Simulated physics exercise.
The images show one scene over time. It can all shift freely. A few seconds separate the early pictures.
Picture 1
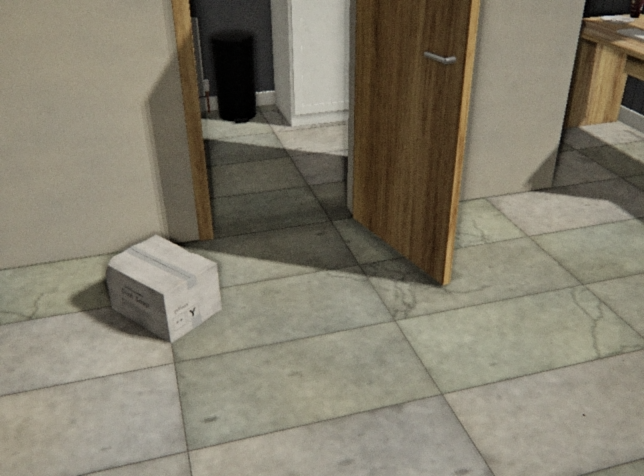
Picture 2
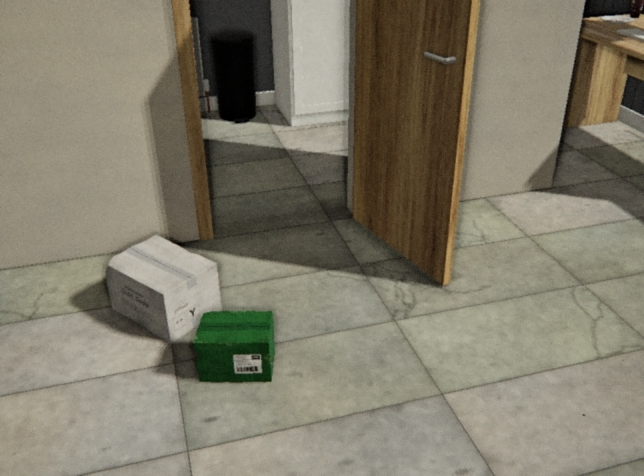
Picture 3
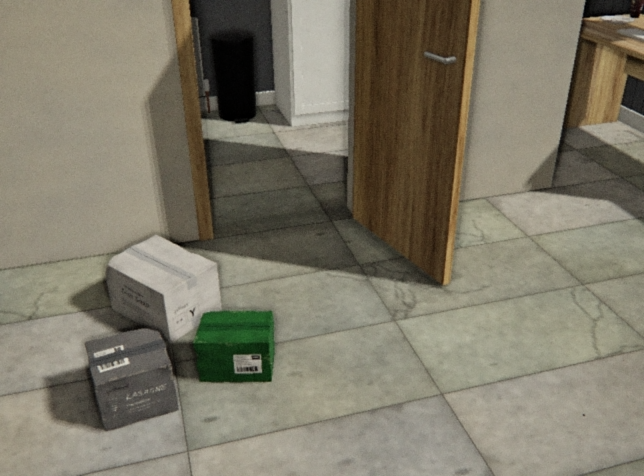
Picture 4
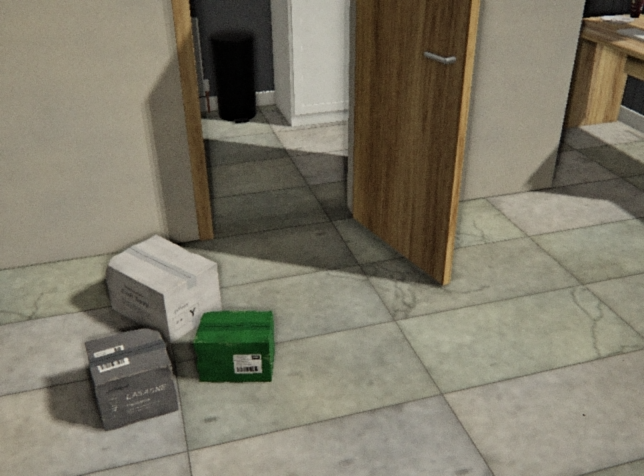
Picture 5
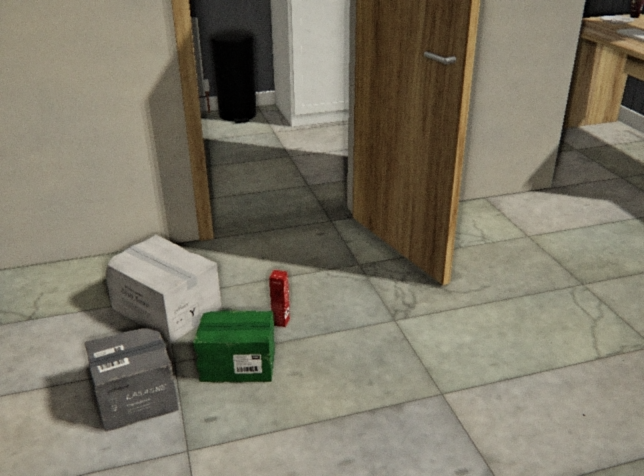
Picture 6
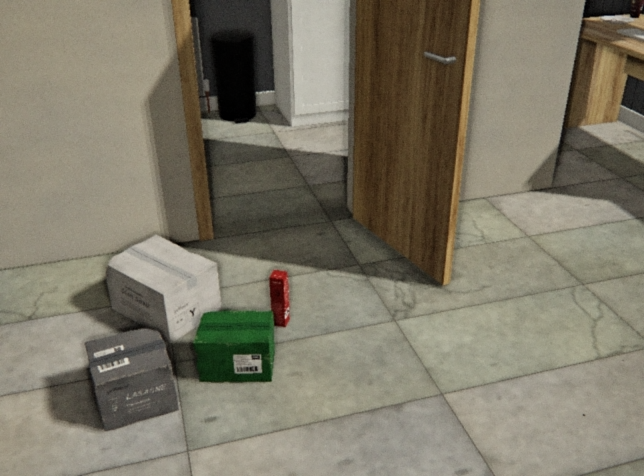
On a tiled floor by an open door, green, grey and red boxes appear beside a white box.
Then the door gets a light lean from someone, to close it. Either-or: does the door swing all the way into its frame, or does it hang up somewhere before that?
The door swings all the way in.
Then, 0.60 s after the last picture, door 79° open.
Then, 1.00 s after the last picture, door 43° open.
Then, 1.30 s after the last picture, door 13° open.
At rest, door 0° open; all 4 in place. Seen from the same camera at the end, red carton near (280, 299).
